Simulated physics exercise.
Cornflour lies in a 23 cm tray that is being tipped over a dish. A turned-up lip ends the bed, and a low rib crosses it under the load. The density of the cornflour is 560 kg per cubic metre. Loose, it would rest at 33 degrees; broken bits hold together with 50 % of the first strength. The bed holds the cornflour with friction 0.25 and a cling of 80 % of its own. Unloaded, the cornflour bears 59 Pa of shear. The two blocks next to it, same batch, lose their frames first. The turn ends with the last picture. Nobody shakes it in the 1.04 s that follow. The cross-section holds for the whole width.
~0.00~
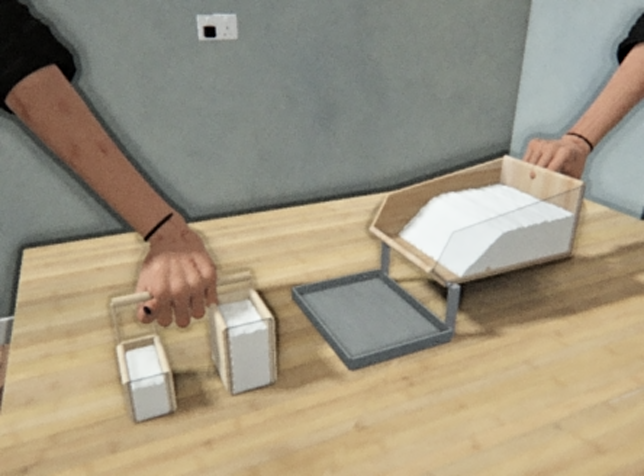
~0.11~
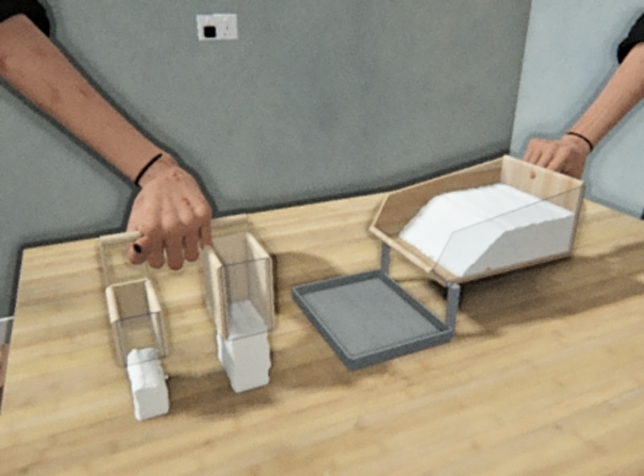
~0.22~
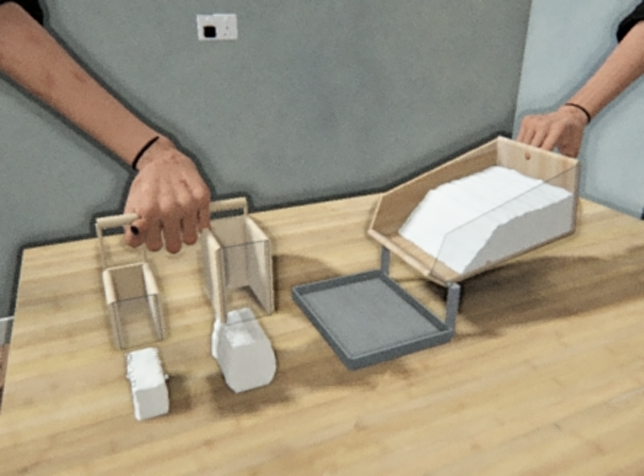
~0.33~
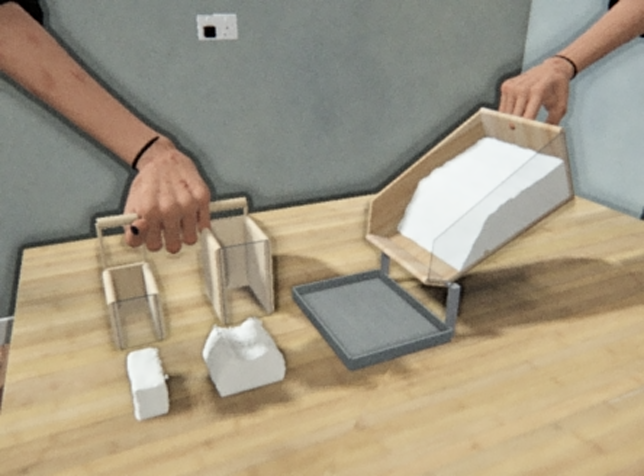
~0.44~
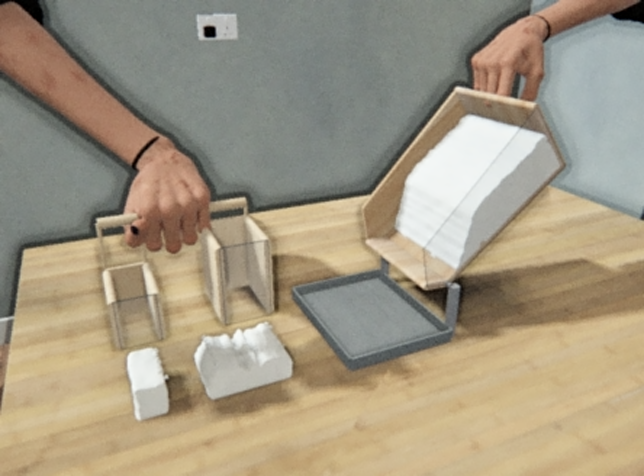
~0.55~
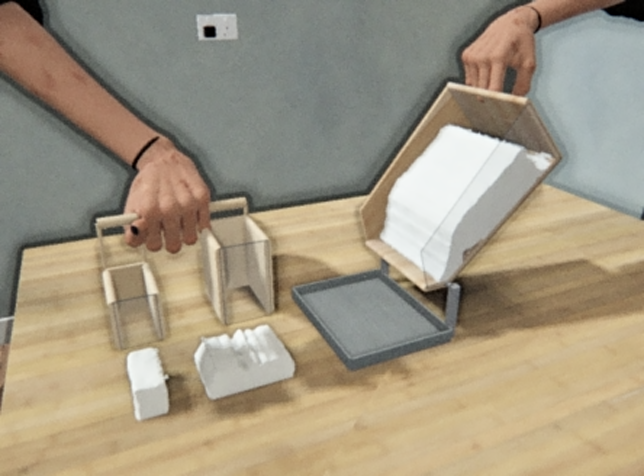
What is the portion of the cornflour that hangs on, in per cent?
Expect roughly 39 %.
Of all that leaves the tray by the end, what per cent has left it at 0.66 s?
About 0 %.
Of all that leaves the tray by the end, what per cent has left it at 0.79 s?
About 50 %.
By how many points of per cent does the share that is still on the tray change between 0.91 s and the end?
Near 14 %.
After 0.66 s, the tilt is 43 degrees and 98 % is on the bed.
After 0.79 s, the tilt is 43 degrees and 71 % is on the bed.
After 0.91 s, the tilt is 43 degrees and 52 % is on the bed.
After 1.04 s, the tilt is 43 degrees and 41 % is on the bed.
After 1.56 s, at the end, the tilt is 43 degrees and 39 % is on the bed.
